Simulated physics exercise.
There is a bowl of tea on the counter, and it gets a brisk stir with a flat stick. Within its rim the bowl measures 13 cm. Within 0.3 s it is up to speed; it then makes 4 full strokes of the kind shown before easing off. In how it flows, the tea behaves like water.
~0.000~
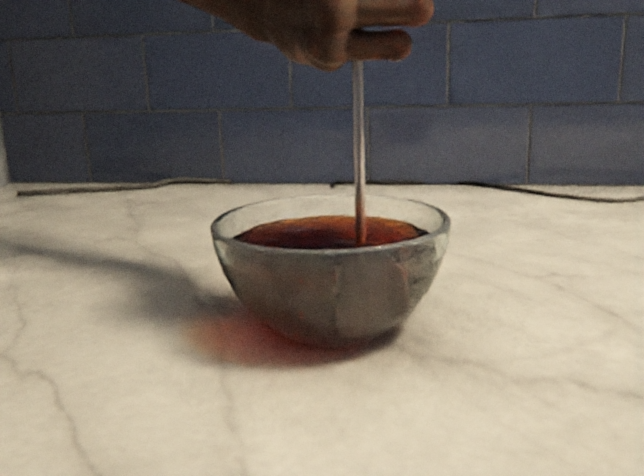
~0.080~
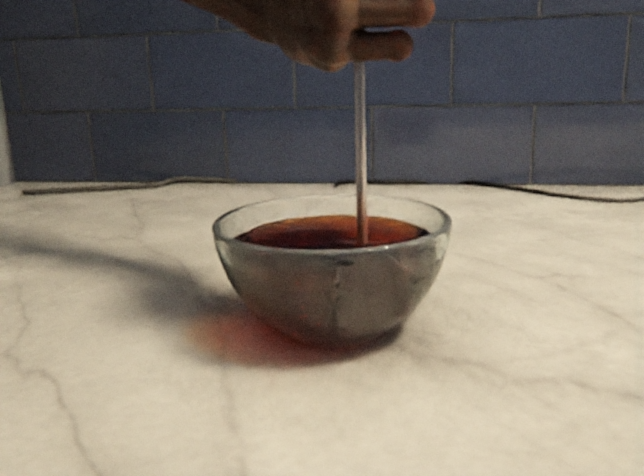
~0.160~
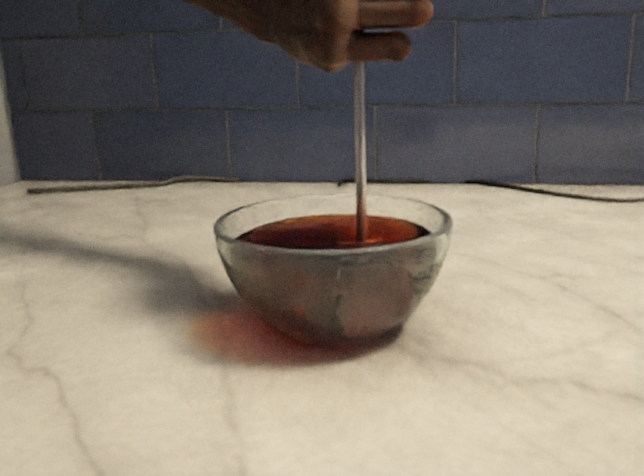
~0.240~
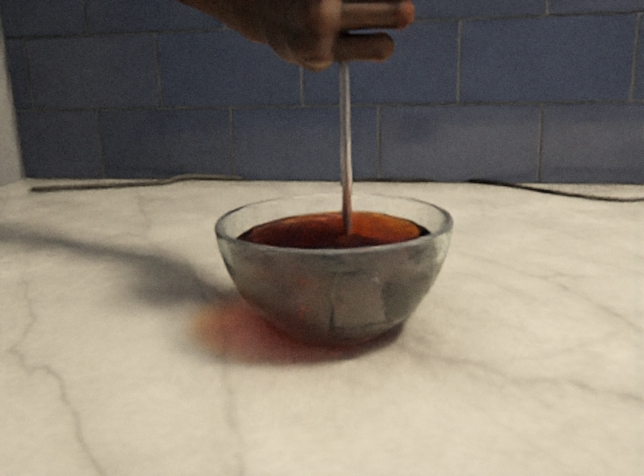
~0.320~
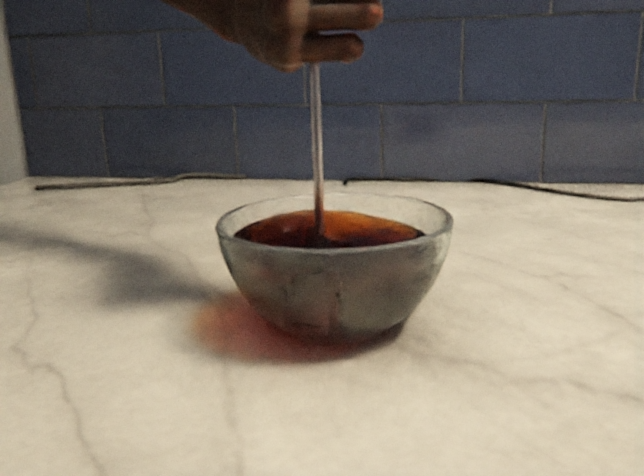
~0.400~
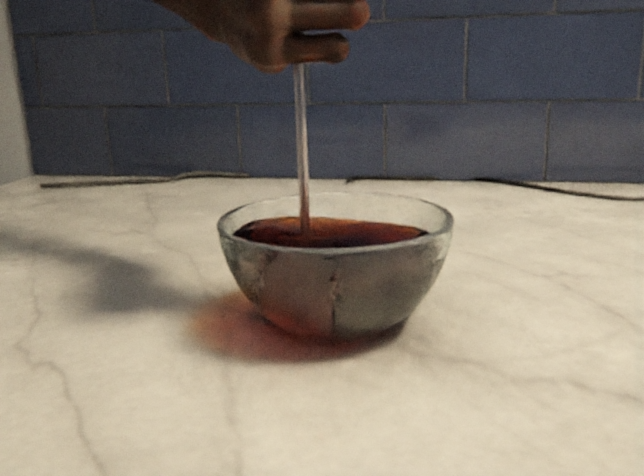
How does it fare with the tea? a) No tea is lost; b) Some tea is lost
a, no tea is lost.
By 0.85 s 0 ml is over the rim.
By 1.30 s 0 ml is over the rim.
By 1.76 s 0 ml is over the rim.
By 2.21 s 0 ml is over the rim.
At rest 0 ml is over the rim.
